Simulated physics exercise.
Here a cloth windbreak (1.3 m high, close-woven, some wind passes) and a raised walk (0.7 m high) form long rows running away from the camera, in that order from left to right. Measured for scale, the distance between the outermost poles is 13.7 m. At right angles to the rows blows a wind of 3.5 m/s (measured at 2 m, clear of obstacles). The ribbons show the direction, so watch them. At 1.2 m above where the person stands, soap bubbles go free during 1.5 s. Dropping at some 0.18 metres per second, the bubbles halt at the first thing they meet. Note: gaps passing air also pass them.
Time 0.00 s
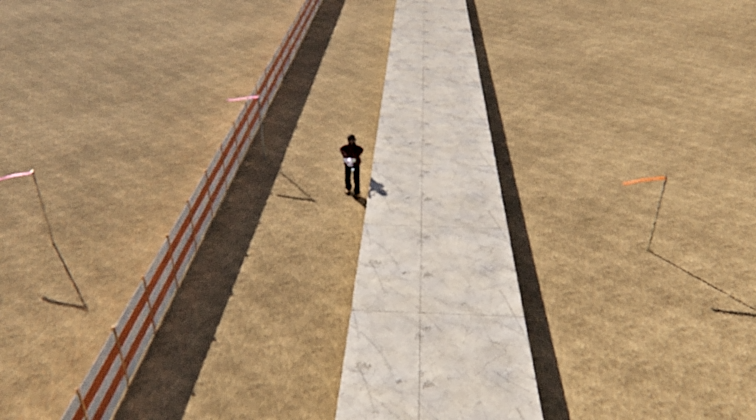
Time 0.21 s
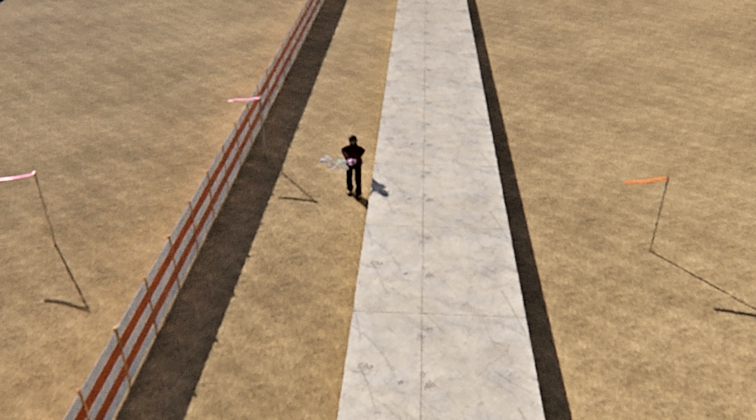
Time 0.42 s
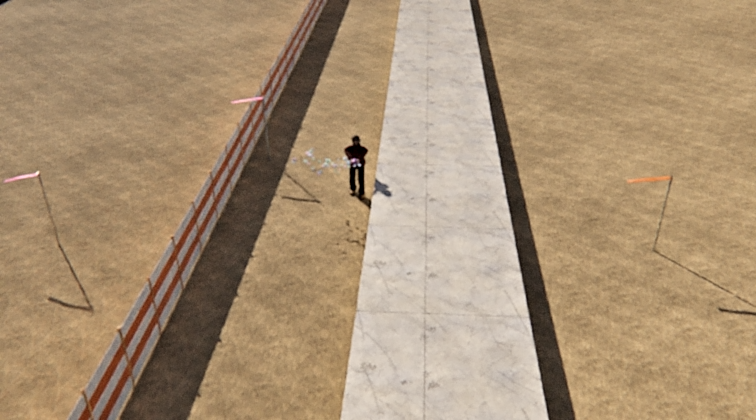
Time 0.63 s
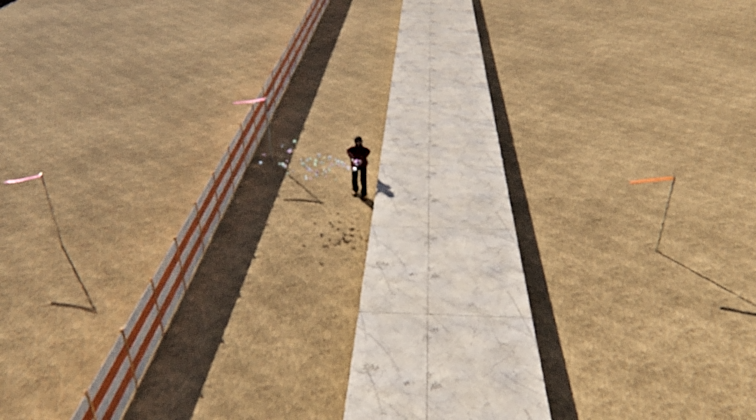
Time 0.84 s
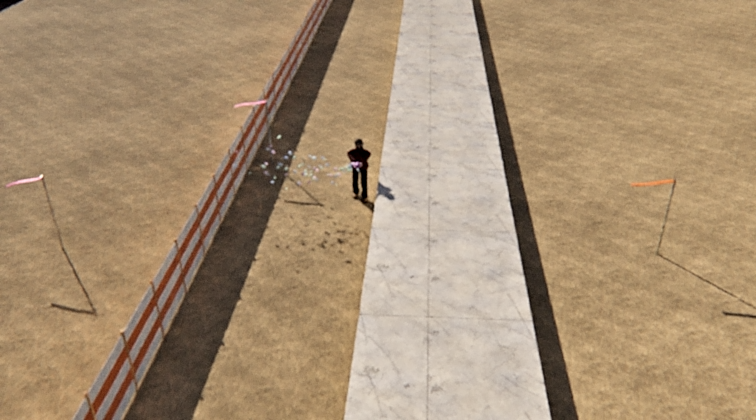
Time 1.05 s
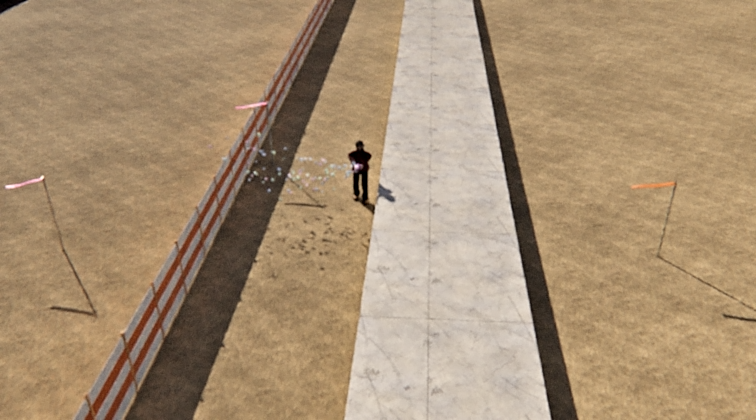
Small pale bubbles streamed out to the left from a dark-clothed person standing between a striped fence and a raised walkway, spreading into a loose cloud while ribbons on poles stayed blown leftward.
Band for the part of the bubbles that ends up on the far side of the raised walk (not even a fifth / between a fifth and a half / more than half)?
Band: Not even a fifth.
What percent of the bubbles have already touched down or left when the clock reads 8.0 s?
About 55 %.
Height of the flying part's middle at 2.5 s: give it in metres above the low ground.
The middle is at about 1.0 m above the low ground.
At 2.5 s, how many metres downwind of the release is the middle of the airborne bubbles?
Roughly 3.0 m.
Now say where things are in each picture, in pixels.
In the first frame, the bubbles in the air span x = 345 to 355 around y = 160.
In the second frame, the right ribbon ends at (625, 183), leaning 80 degrees to the left and the bubbles in the air span x = 325 to 350 around y = 165.
In the third frame, the inner ribbon ends at (232, 102), leaning 80 degrees to the left, the bubbles in the air span x = 305 to 355 around y = 165 and the top of the raised walk crosses (439, 184).
In the fourth frame, the left ribbon ends at (5, 182), leaning 80 degrees to the left and the bubbles in the air span x = 280 to 355 around y = 165.
In the fifth frame, the right ribbon ends at (631, 185), leaning 80 degrees to the left and the bubbles in the air span x = 260 to 355 around y = 170.
In the sixth frame, the inner ribbon ends at (235, 108), leaning 80 degrees to the left, the bubbles in the air span x = 240 to 355 around y = 170 and the top of the raised walk crosses (443, 190).
After 2.5 s, 94 % is in the air or yet to come; 0 % is beyond the raised walk; the middle of what still flies is 0.9 m above the low ground, near (235, 176).
After 4.0 s, 75 % is in the air or yet to come; 0 % is beyond the raised walk; the middle of what still flies is 0.9 m above the low ground, near (157, 173).
After 8.0 s, 45 % is in the air or yet to come; 0 % is beyond the raised walk.
After 20.0 s, 1 % is in the air or yet to come; 0 % is beyond the raised walk.
After 45.0 s, 0 % is in the air or yet to come; 0 % is beyond the raised walk.
